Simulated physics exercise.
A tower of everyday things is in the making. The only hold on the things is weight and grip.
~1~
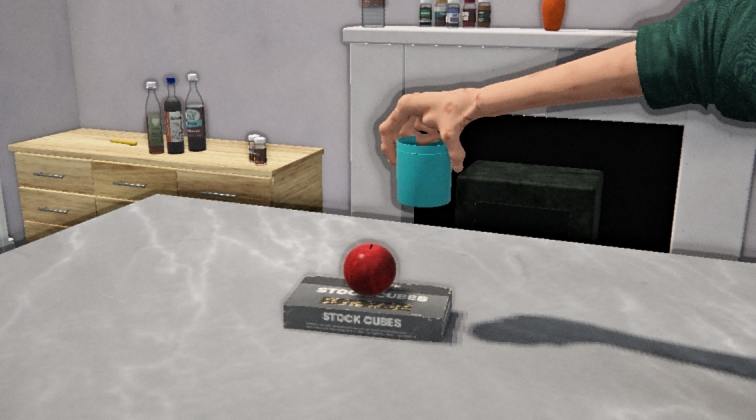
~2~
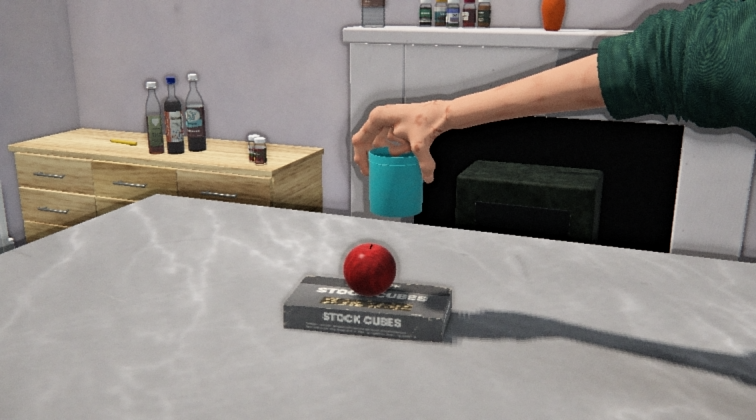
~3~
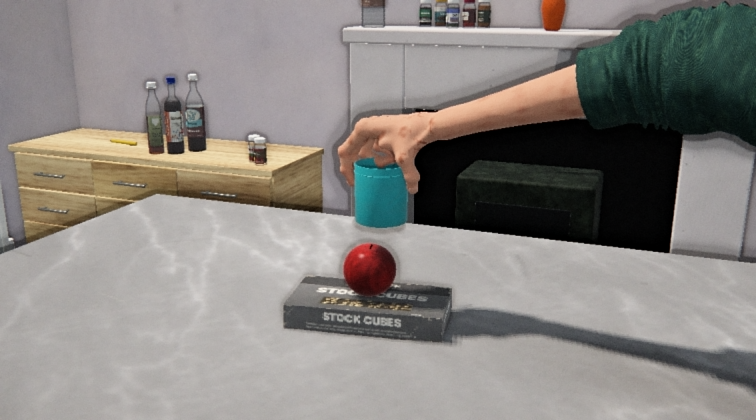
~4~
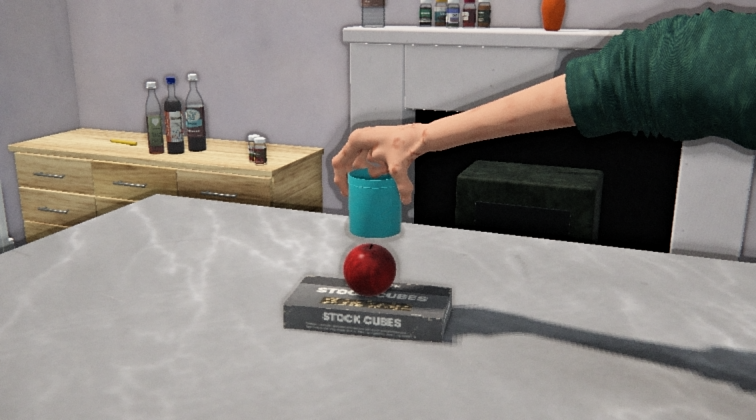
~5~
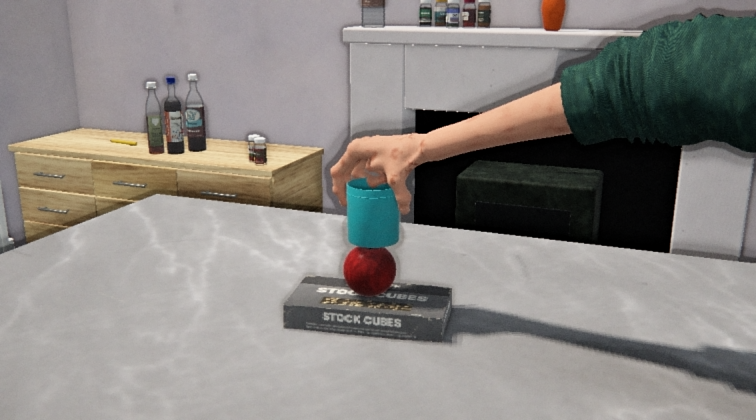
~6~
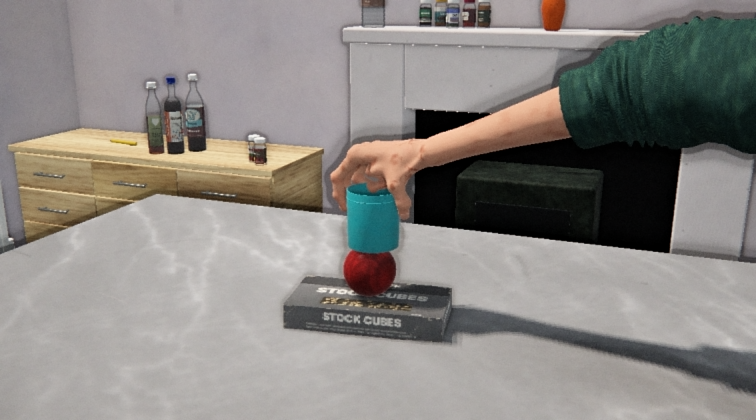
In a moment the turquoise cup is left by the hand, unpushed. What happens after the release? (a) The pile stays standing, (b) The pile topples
b, the pile topples.
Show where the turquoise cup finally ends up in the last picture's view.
At about (566, 327).
Then, 0.40 s later than the last frame, turquoise cup tilted by 37° near (401, 232).
Then, 0.60 s later than the last frame, turquoise cup now fallen.
Then, 0.70 s later than the last frame, things are still on the move.
Then, 0.90 s later than the last frame, as before.
When it is over, fallen, turquoise cup; the other 2 as before. End places, in pixels of the last picture, turquoise cup near (566, 327). The pile loses its balance.
